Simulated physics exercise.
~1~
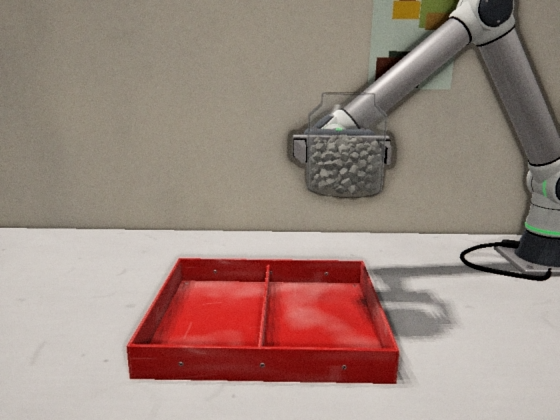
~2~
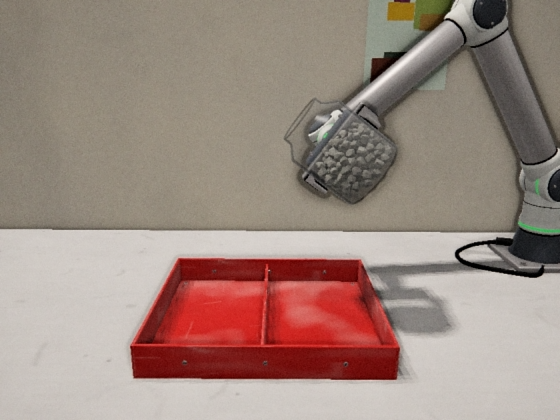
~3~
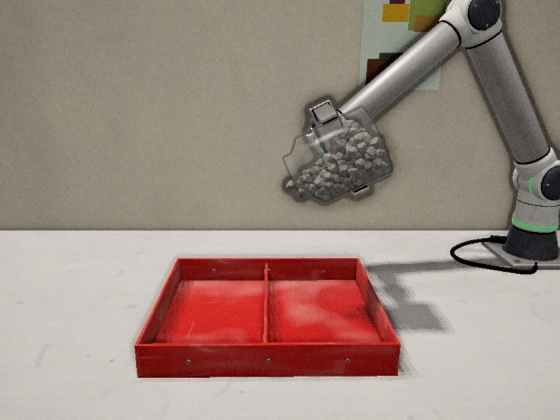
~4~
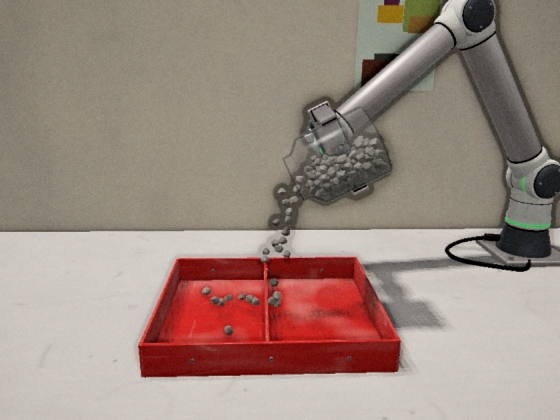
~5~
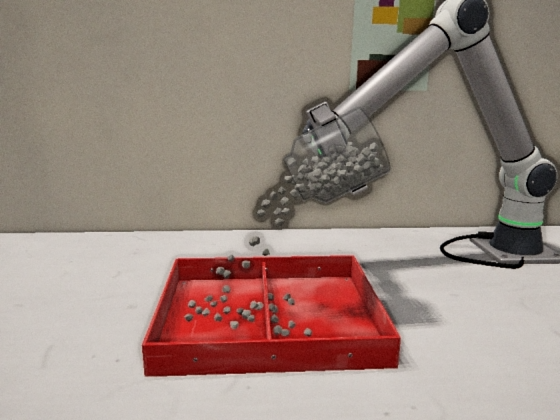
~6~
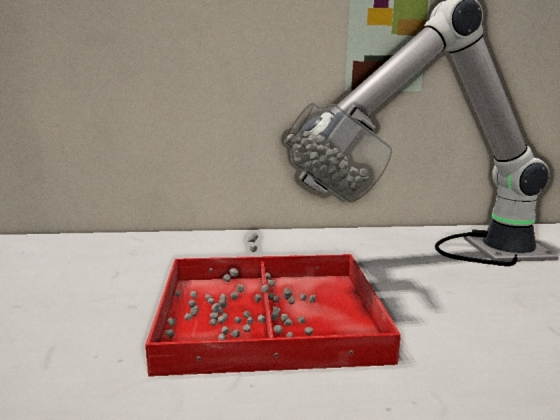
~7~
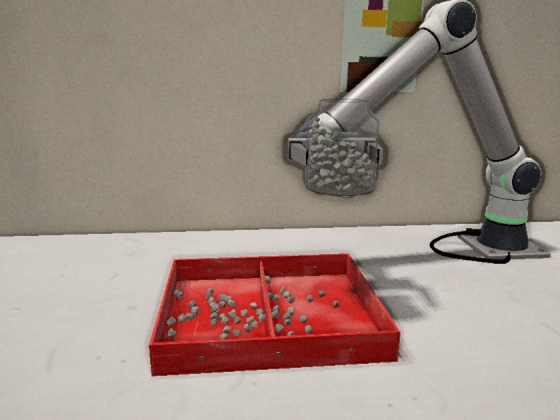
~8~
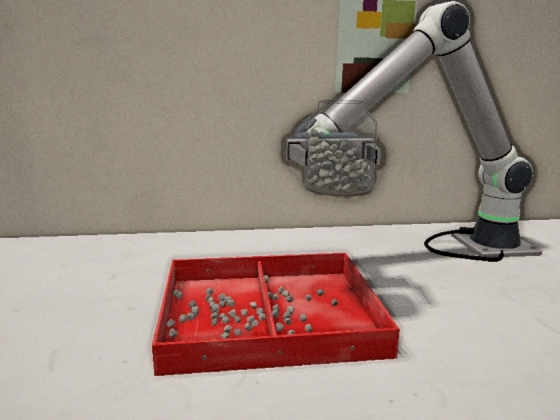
On a pale tabletop against a plain beige wall, seen from the front and slightly above, a red tray split in two by a cross wall sits empty. A grey robot arm reaches in from the right, holding a clear jar of small grey pebbles upright above it. The arm tips the jar over to the left, and pebbles spill from its mouth, scattering into both parts of the tray. It then turns the jar upright again as the last few drop. At the end, most pebbles remain in the jar, while more of the spilled ones lie left of the divider than right.
